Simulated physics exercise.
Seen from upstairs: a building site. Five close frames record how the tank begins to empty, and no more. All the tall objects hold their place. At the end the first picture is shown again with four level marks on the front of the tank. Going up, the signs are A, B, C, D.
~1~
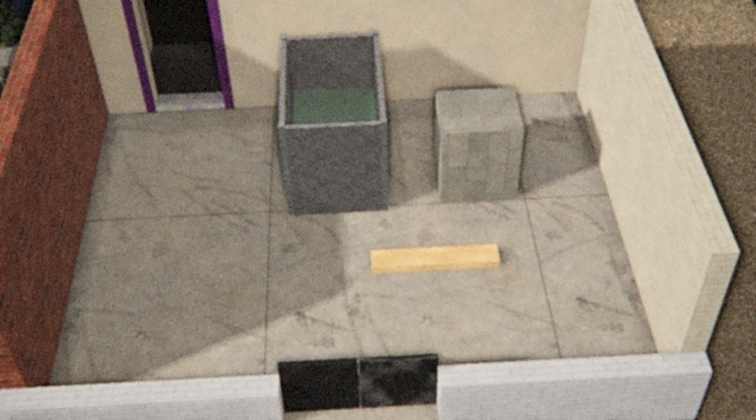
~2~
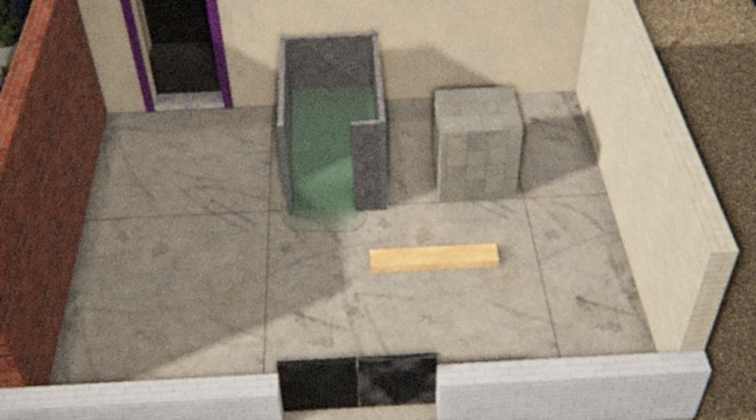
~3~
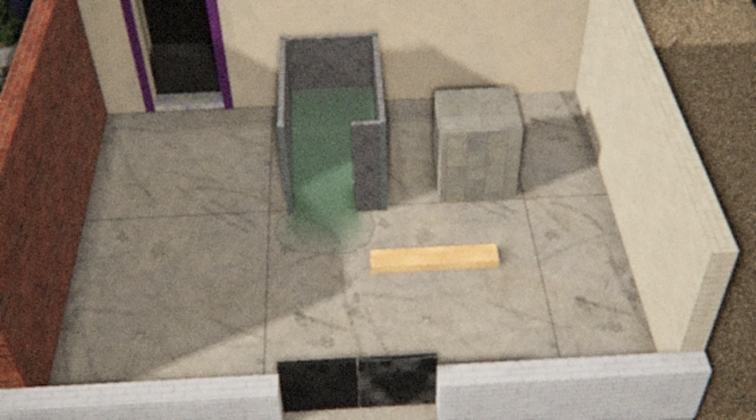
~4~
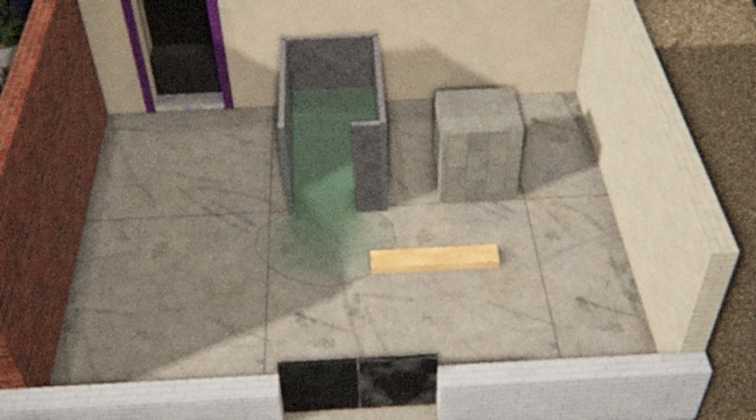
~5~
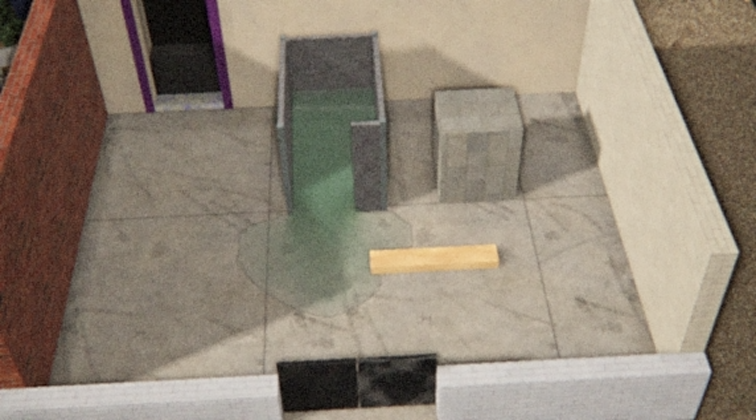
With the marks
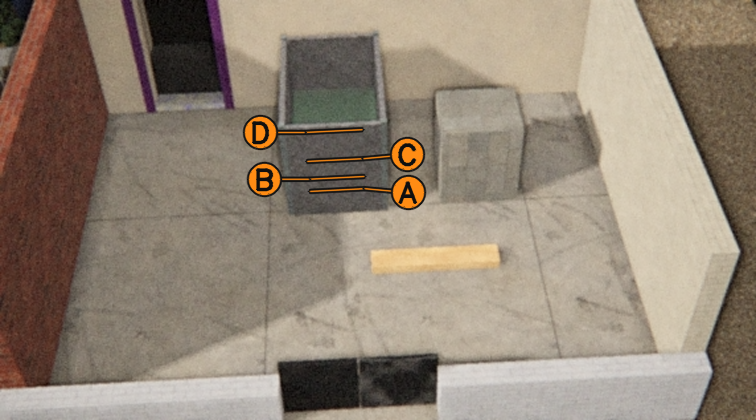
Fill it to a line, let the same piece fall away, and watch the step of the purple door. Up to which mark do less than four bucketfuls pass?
C is the one.
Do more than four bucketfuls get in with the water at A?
No.
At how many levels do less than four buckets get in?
Three of the four.
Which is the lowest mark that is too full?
Here it is mark D.
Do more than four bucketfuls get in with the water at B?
No, that is safe.
On the marked copy, A at (337, 190); B at (336, 177); C at (335, 160); D at (333, 131); from the bottom up A, B, C, D.
Choosing A, nothing gets over.
Choosing B, nothing gets over.
Choosing C, a bucket or two gets in.
Choosing D, about 10 bucketfuls get in.
